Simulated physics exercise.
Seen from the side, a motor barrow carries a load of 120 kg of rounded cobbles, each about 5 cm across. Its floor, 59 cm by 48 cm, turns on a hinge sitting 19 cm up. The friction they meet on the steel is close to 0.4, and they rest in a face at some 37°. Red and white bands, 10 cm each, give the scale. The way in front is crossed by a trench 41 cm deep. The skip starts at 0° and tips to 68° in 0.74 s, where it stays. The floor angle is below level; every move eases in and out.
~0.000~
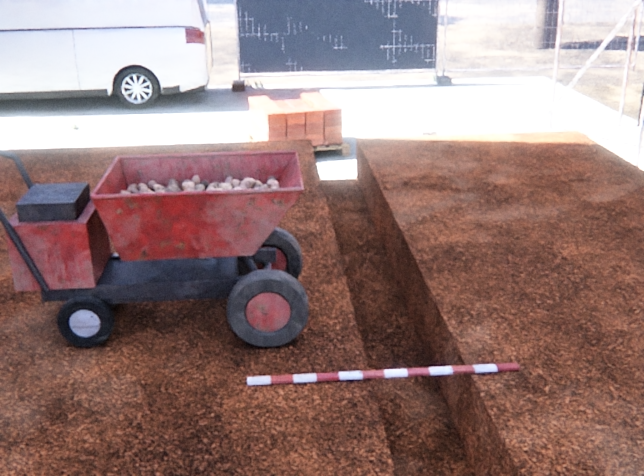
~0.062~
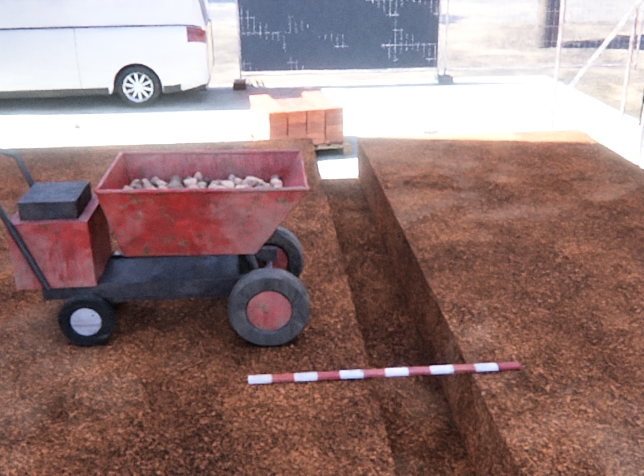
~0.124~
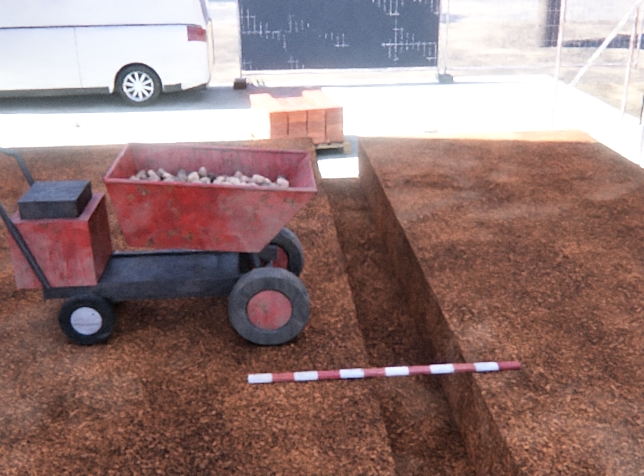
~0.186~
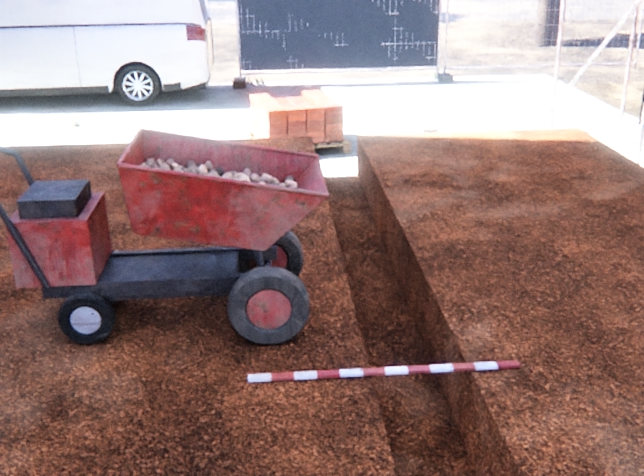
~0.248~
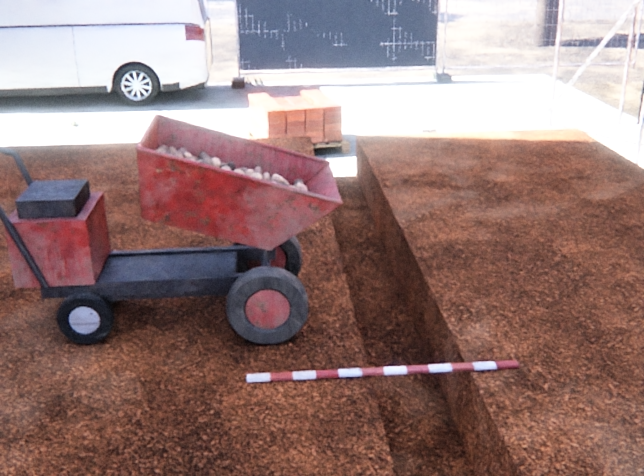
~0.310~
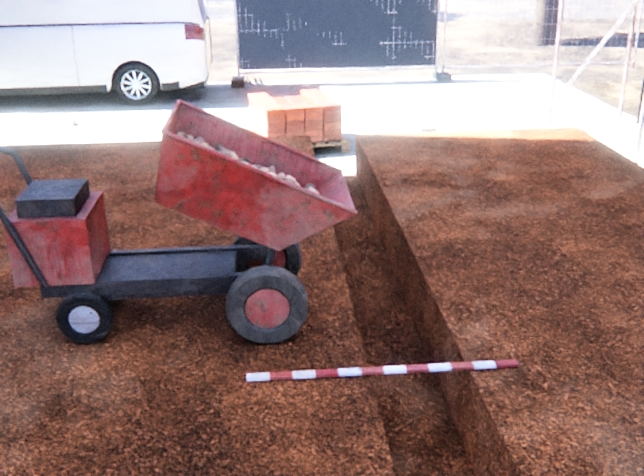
On reddish-brown ground crossed by a narrow trench, a small motor barrow stands still beside a red-and-white banded pole. Its red skip, loaded with rounded stones, gradually tilts toward the right, its rear end rising as its front lip lowers.
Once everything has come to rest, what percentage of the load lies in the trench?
62 %.
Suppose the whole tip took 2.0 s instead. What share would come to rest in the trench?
Roughly 85 per cent would.
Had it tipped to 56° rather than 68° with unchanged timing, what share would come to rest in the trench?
The trench would hold about 30% of it.
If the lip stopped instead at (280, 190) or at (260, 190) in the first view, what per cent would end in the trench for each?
Near 80 then near 95 percent.
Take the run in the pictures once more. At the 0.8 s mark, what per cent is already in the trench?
I'd say near 15 per cent at that time.
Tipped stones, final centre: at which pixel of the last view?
Their middle lands near (425, 357).
After 0.6 s the floor is at 57°; 100 % in the skip; the foremost stones are at (361, 244).
After 0.8 s the floor is at 68°; 86 % in the skip, 14 % in the trench, 1 % past the trench; the foremost stones are at (448, 292).
After 1.2 s the floor is at 68°; 34 % in the skip, 30 % in the trench, 36 % past the trench; the foremost stones are at (559, 297).
After 3.1 s the floor is at 68°; 0 % in the skip, 62 % in the trench, 38 % past the trench; the foremost stones are past the picture's edge.
